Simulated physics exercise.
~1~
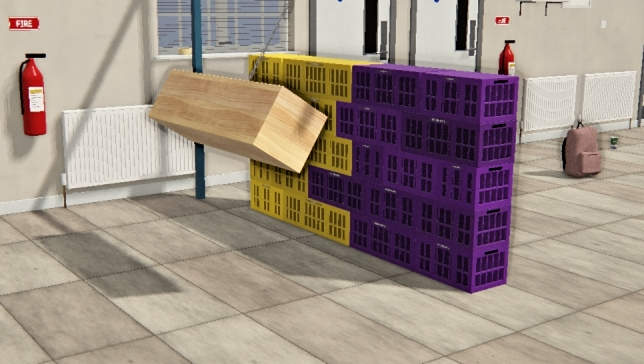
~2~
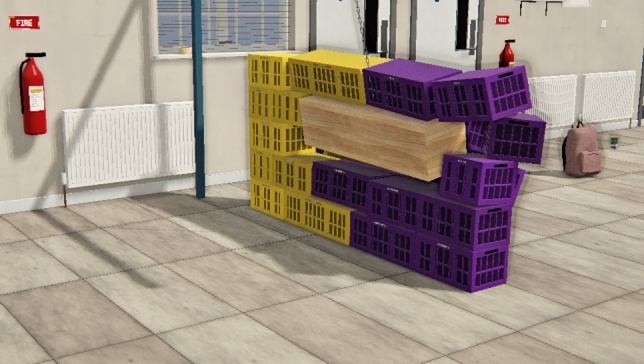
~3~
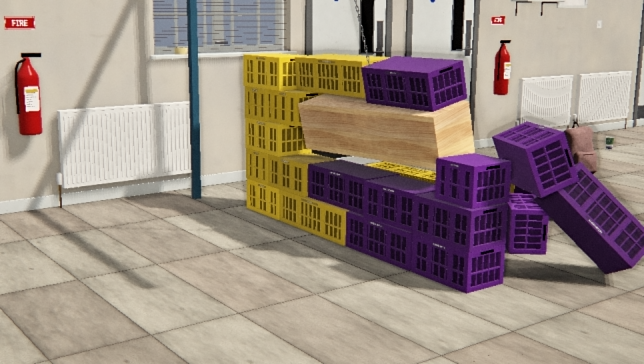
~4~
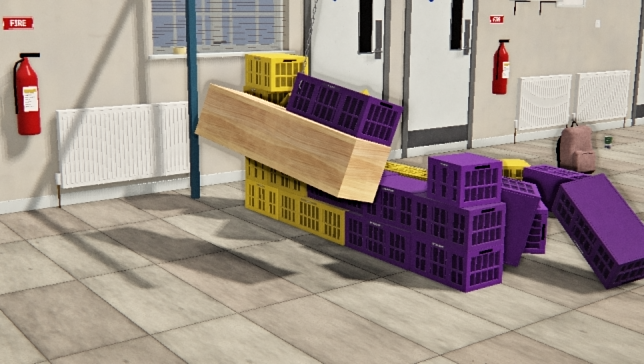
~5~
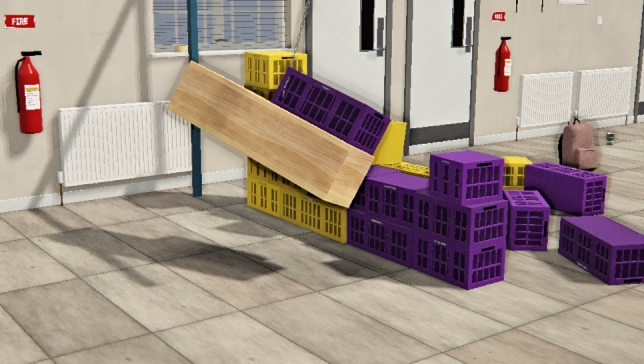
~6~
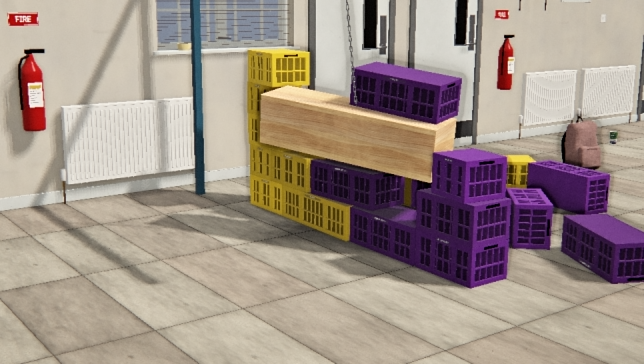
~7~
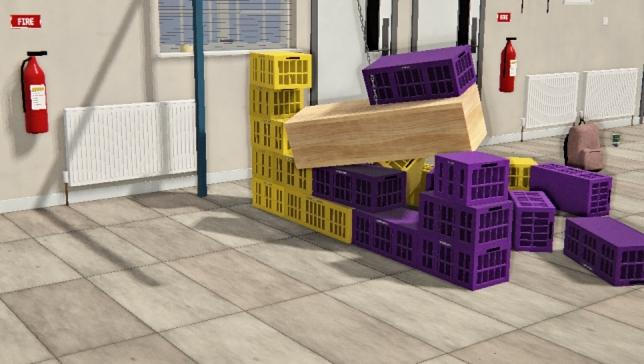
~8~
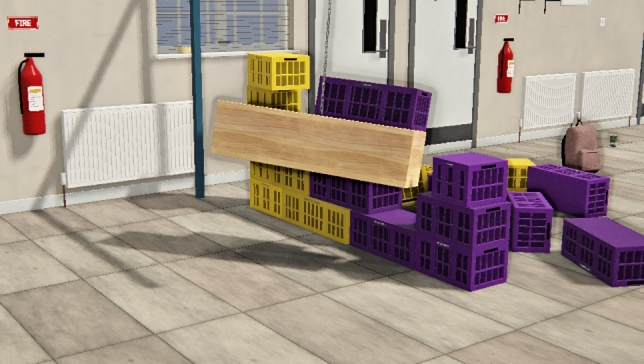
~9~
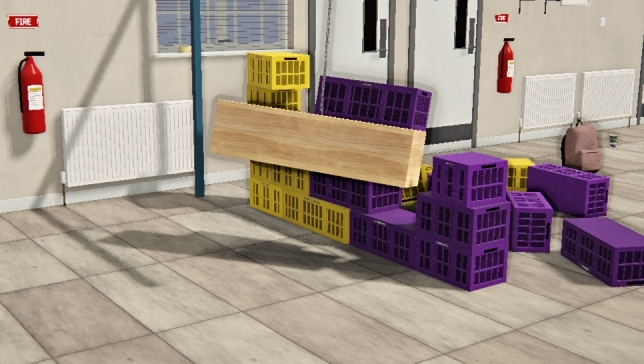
A hanging wooden beam swings into a crate wall, knocks several down and rests against the remainder.
